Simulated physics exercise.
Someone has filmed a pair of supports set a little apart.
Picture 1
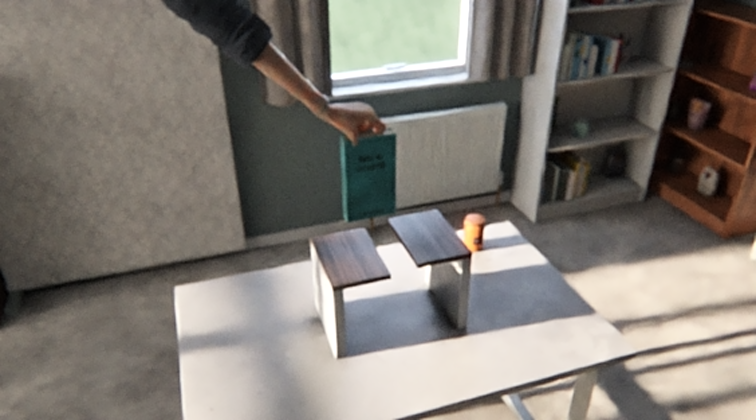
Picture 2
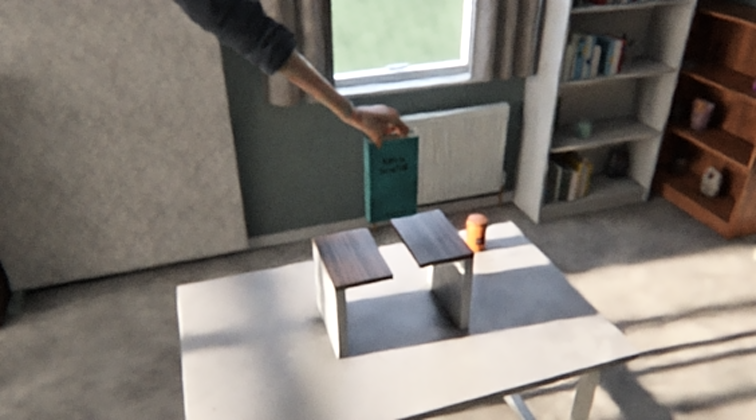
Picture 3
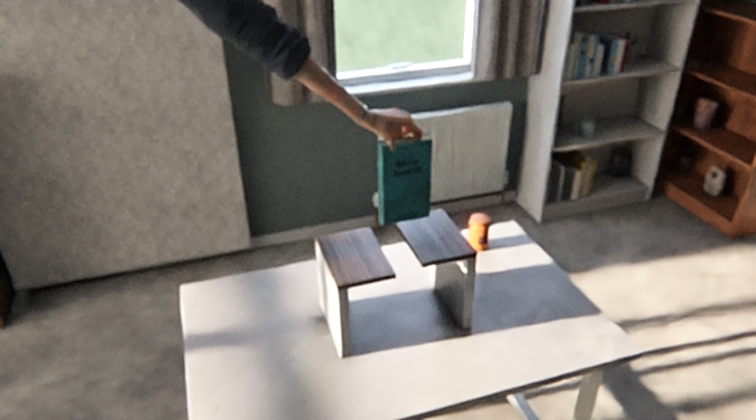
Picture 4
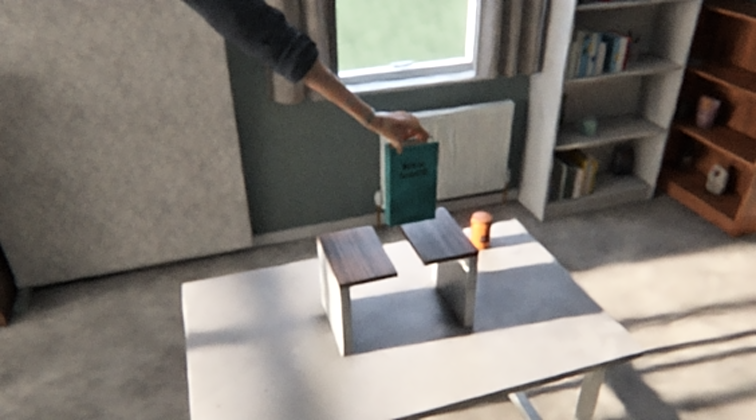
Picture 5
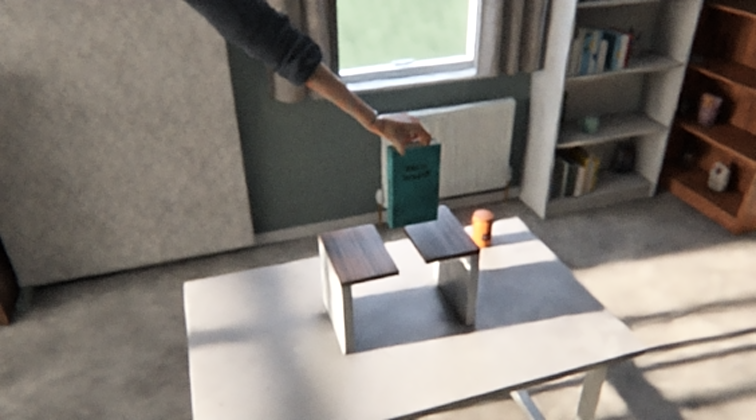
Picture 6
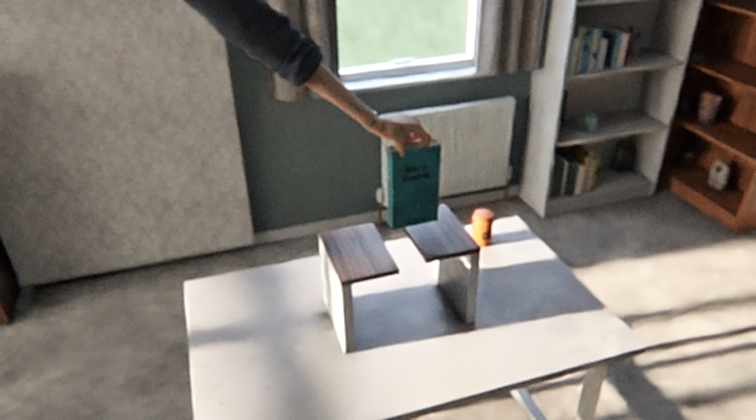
A sunlit room with a window, a white radiator and bookshelves along the back wall is seen from above, looking down at a pale table. Two small supports with dark wooden tops stand slightly apart on it, with an orange jar behind the right one. A dark-sleeved arm from the upper left moves an upright turquoise book a short way right, slows, then holds it still above them, while the view shifts very slightly.
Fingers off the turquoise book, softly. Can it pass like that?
It is caught.
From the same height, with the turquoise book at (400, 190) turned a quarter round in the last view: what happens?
Then it reaches the table.
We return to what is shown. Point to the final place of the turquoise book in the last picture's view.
At about (413, 198).
Then, 0.20 s past the last view, turquoise book displaced a little near (413, 198).
Then, 0.40 s past the last view, turquoise book resting near (413, 198).
Finally, moved from the start, turquoise book; orange jar still in place. Final places as the last picture's camera would see them, turquoise book near (413, 198). The book lodges.
